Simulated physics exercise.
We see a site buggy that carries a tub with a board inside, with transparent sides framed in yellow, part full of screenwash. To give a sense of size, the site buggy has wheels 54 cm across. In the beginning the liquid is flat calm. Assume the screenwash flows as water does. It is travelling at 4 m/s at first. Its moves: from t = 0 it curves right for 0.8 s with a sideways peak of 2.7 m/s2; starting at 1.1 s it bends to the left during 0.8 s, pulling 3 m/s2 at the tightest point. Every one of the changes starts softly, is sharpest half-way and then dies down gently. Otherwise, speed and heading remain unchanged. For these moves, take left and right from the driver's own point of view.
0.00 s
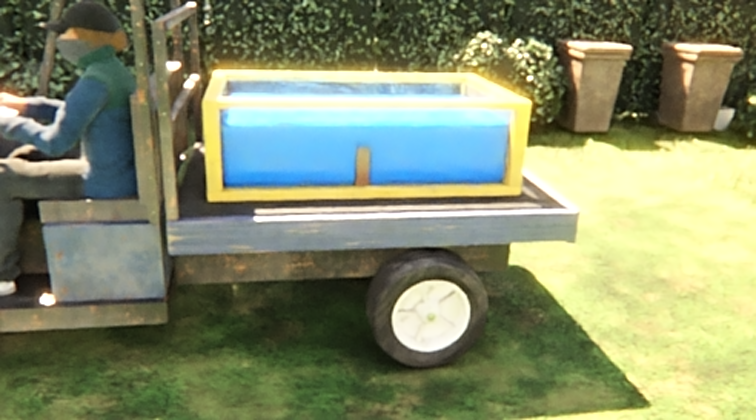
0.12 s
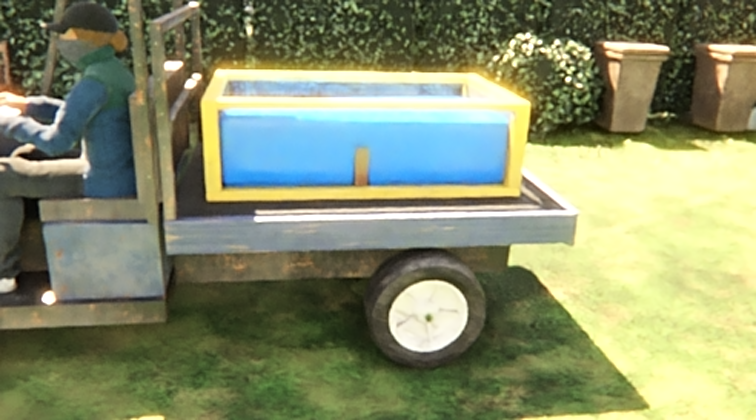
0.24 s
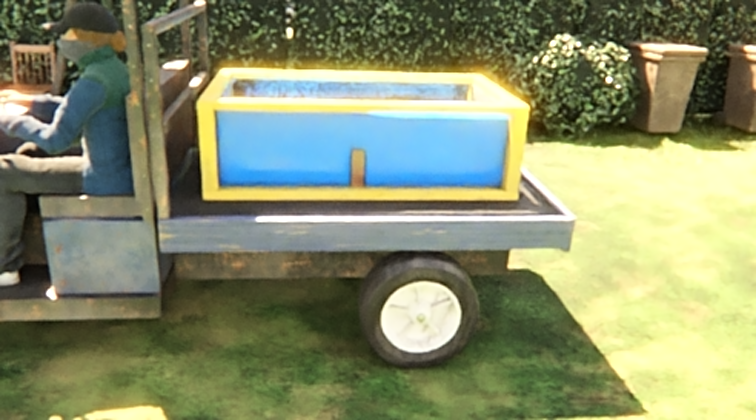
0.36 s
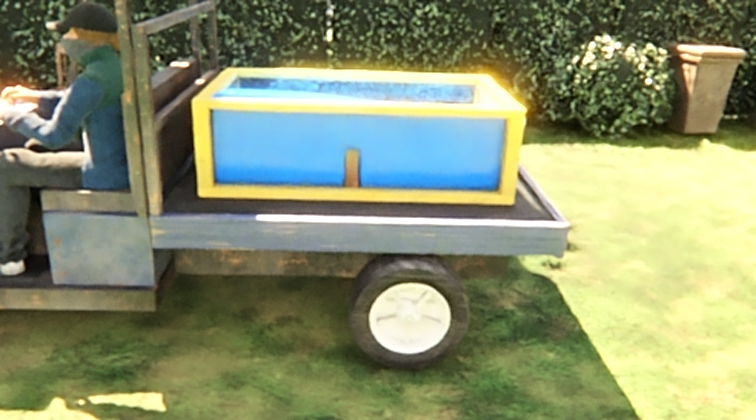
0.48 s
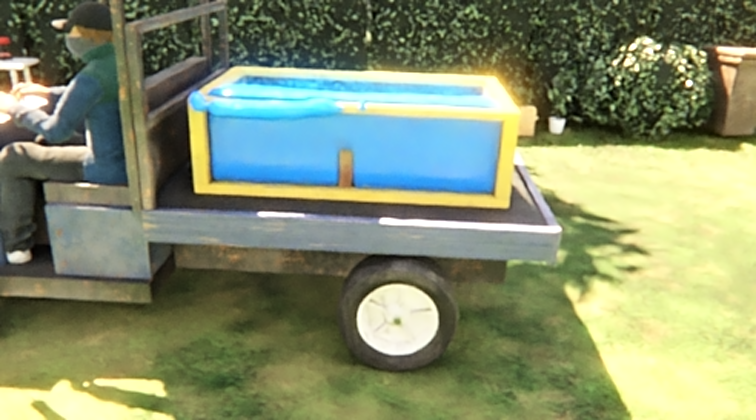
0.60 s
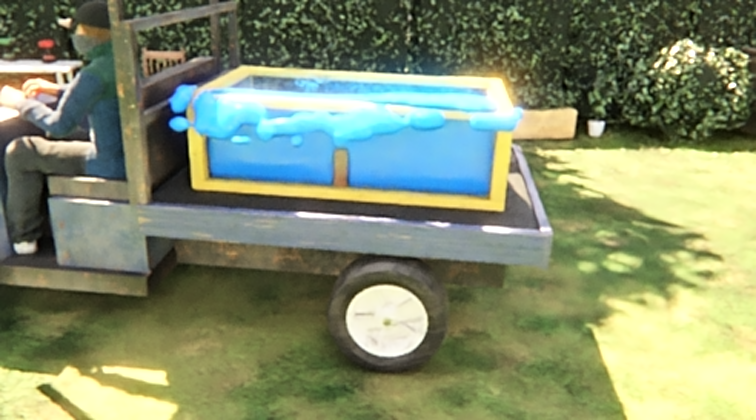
At the start, a driver sits in a site buggy rolling left across a lawn, carrying a yellow-framed tub of level blue liquid with a small upright board inside. As the buggy turns away from view, the liquid climbs the near wall, then bulges over its rim in a lumpy blue wave.
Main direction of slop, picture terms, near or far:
Near.
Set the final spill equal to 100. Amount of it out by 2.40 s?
Roughly 100 % of the total.
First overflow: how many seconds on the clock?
I'd put it at near 0.7 seconds.
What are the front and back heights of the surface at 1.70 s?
Reading: About 30 cm in front, about 30 cm behind.
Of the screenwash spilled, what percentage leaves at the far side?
I'd estimate some 30 percent of what spills.
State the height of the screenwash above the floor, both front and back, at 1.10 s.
Front 30 cm, back 32 cm.
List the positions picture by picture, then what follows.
In the first picture, the screenwash reaches (241, 117) at the front end; it reaches (487, 118) at the back end; no slope yet; board top at (364, 149); the front is on the left, levels are read along the near wall; a wheel hub at (434, 321).
In the second picture, the screenwash reaches (486, 118) at the back end; it is heaped 4° towards the near side.
In the third picture, it is heaped 9° towards the near side.
In the fourth picture, the screenwash reaches (233, 89) at the front end; it reaches (484, 106) at the back end; it is heaped 19° towards the near side.
In the fifth picture, the screenwash reaches (230, 83) at the front end; it reaches (482, 97) at the back end; it is heaped 25° towards the near side.
In the sixth picture, the screenwash reaches (229, 86) at the front end; it reaches (479, 91) at the back end; it is heaped 26° towards the near side; a wheel hub at (386, 326).
Then, 1.10 s in, it stands 32 cm high behind and 31 cm in front; 3 per cent has gone over the near side.
Then, 1.70 s in, it stands 30 cm high behind and 29 cm in front; 5 per cent has gone mostly over the near side, some over the far side.
Then, 2.40 s in, it stands 28 cm high behind and 28 cm in front; 5 per cent has gone mostly over the near side, some over the far side.
Then, 4.89 s in, 5 per cent has gone mostly over the near side, some over the far side; the near side has passed 4 per cent and the far side 2.
